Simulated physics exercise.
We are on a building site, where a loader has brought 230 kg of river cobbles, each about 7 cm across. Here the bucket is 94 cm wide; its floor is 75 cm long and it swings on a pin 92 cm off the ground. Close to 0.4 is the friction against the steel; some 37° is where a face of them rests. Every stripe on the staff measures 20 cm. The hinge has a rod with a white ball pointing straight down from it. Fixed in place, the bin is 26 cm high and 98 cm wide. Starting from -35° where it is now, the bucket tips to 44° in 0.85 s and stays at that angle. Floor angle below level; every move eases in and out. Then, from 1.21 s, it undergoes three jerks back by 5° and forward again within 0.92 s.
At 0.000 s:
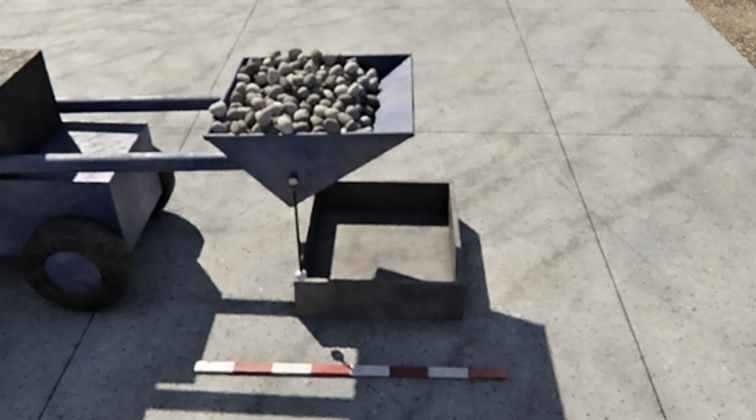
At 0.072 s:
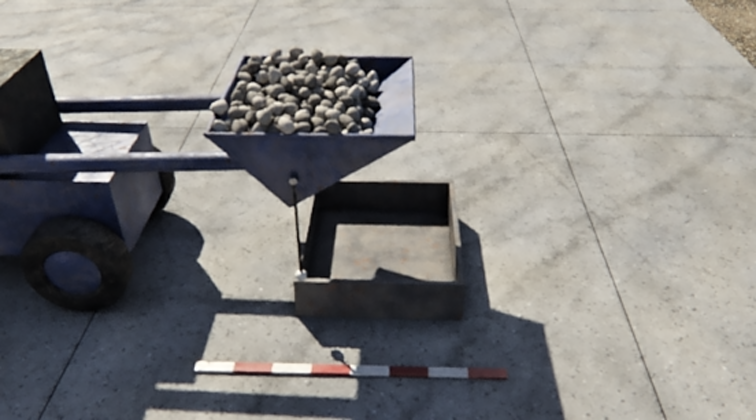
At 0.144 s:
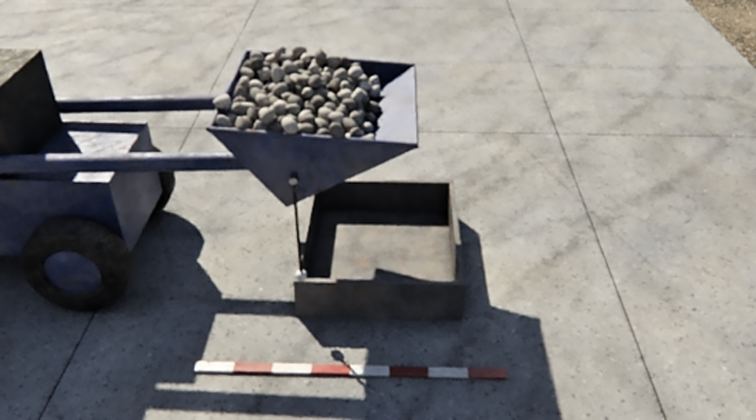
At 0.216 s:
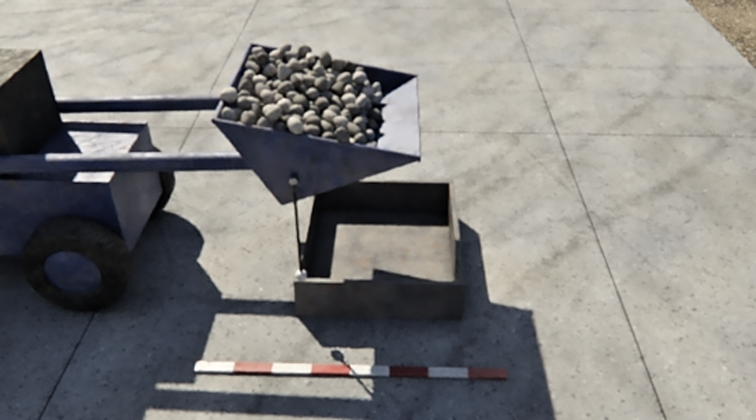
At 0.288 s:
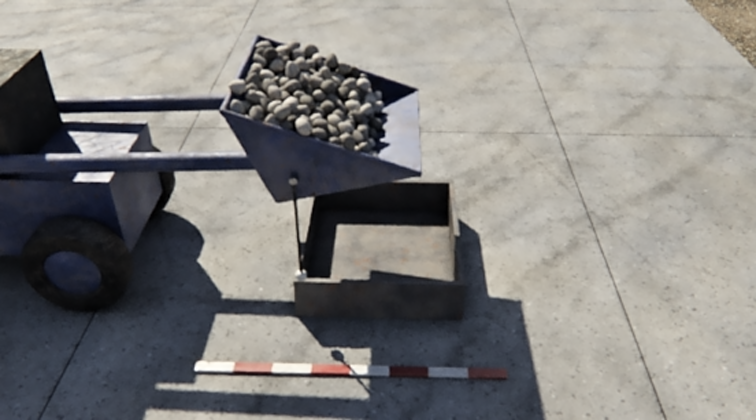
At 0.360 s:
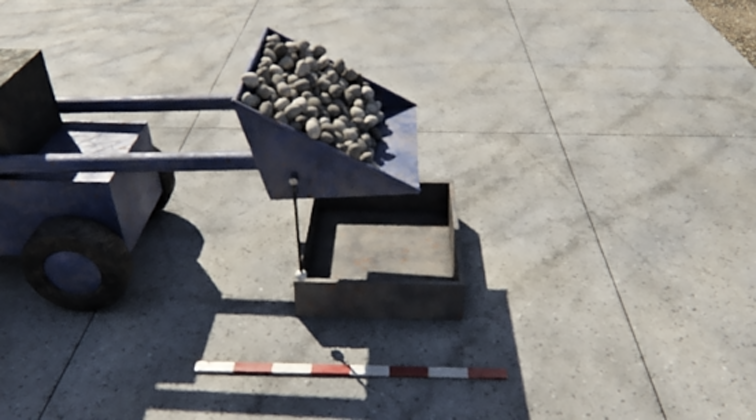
On a sunlit expanse of pale concrete slabs, seen from above by a still camera, long shadows stretch across the ground. A dark blue loader stands at the left, its bucket heaped with grey-brown stones above an open, empty brown bin, with a red-and-white staff lying in front. The bucket tilts gradually, its right edge dipping and back rising, while the stones shift slightly toward the right.
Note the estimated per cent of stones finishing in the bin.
Estimate: 90 per cent.
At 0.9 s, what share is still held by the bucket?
Around 55 percent of the load.
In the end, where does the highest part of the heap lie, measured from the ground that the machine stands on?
Near 36 cm up from the ground.
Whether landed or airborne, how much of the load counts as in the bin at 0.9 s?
Roughly 45% by that time.
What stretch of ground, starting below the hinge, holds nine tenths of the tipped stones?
I'd put it at about 80 cm.
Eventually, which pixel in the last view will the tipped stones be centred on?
The middle should be near (412, 242).
After 0.6 s the floor is at 32°; 100 % in the bucket; the foremost stones are at (385, 187).
After 0.9 s the floor is at 44°; 55 % in the bucket, 43 % in the bin, 2 % beside or beyond the bin; the foremost stones are at (433, 231).
After 2.6 s the floor is at 44°; 0 % in the bucket, 89 % in the bin, 11 % beside or beyond the bin; the foremost stones are at (582, 303).
After 5.0 s the floor is at 44°; 0 % in the bucket, 89 % in the bin, 11 % beside or beyond the bin; the foremost stones are at (582, 303).
